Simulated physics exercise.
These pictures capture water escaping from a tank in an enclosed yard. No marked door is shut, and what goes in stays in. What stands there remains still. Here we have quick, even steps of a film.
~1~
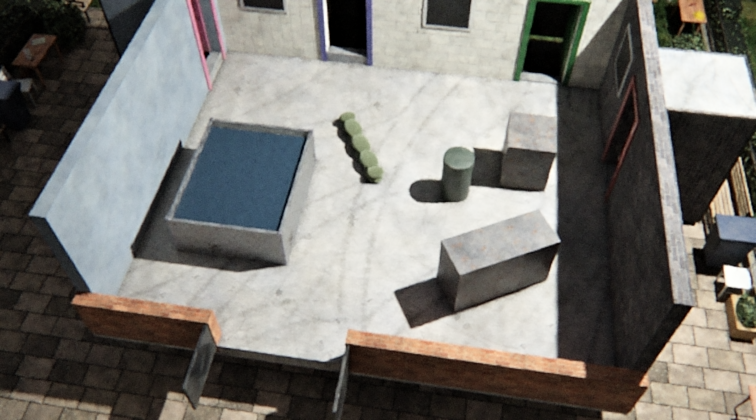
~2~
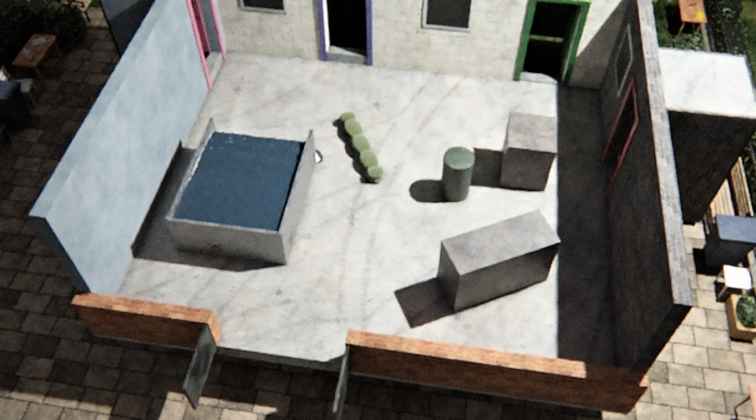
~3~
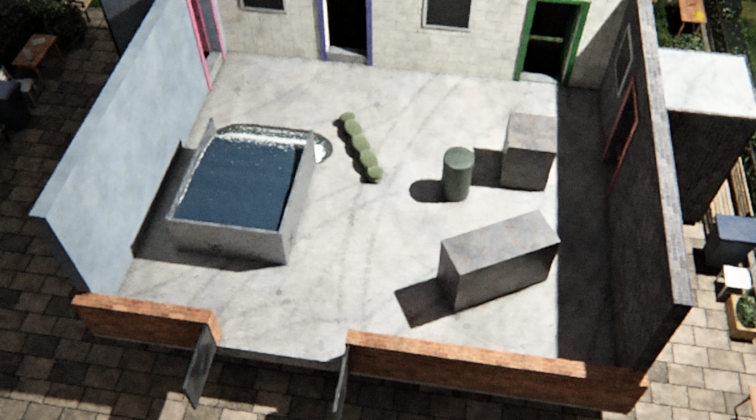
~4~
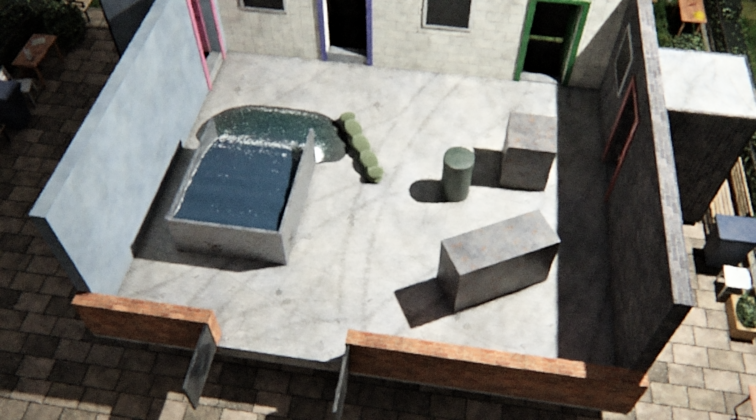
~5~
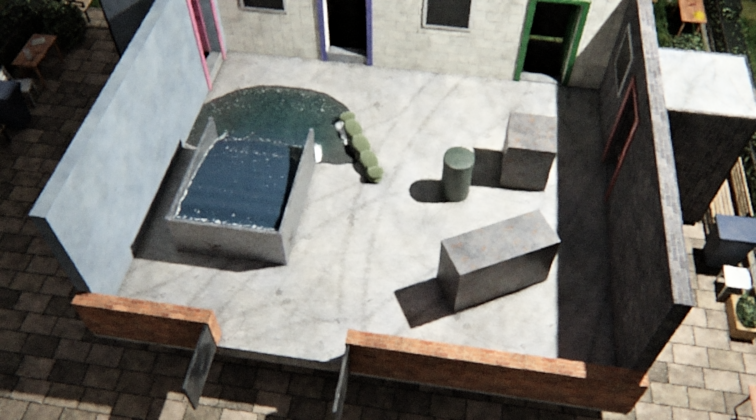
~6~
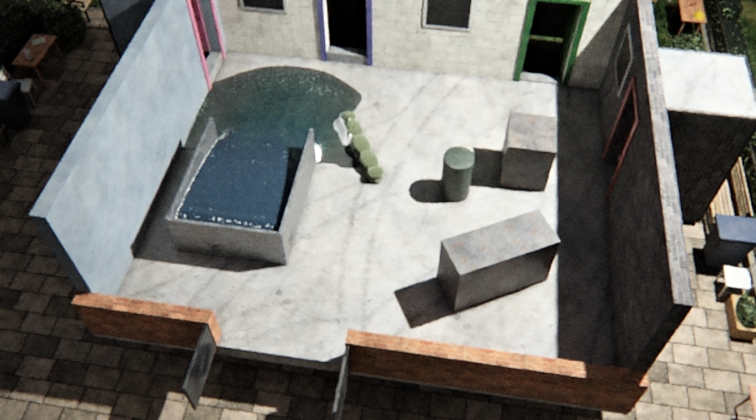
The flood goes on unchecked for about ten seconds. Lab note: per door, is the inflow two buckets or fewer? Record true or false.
Pink door false; red door false; blue door false; green door false.
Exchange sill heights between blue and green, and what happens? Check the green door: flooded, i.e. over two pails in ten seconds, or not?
Green door: Falls short.
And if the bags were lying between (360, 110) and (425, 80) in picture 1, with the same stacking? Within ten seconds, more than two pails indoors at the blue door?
Briefly, the blue one tops the limit.
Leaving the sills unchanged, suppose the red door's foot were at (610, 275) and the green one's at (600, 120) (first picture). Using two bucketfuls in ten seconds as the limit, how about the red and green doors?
Red door: Falls short. Green door: Exceeds the limit.
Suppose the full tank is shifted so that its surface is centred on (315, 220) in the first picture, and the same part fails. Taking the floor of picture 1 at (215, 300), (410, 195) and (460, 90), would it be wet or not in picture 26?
Going through the three spots in turn: Stays untouched, gets wet, gets wet.
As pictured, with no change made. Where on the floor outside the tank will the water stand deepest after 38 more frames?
It should be close to (113, 306).
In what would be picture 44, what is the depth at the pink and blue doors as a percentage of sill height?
I'd put it at close to 50 and 50 per cent.
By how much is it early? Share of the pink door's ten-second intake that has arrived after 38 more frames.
Working it through, I arrive at 100 %.
A moment on, water covers 20 % of the floor; the pink door wet at the sill, nothing in, the red door not reached, the blue door under two buckets in, the green door not reached.
Next, water covers 25 % of the floor; the pink door over two buckets in, the red door not reached, the blue door over two buckets in, the green door not reached.
Then, water covers 45 % of the floor; the pink door far over two buckets in, the red door not reached, the blue door far over two buckets in, the green door wet at the sill, nothing in.
Later, water covers 75 % of the floor; the pink door far over two buckets in, the red door over two buckets in, the blue door far over two buckets in, the green door wet at the sill, nothing in.
In the end, water covers 95 % of the floor; the pink door far over two buckets in, the red door far over two buckets in, the blue door far over two buckets in, the green door far over two buckets in.
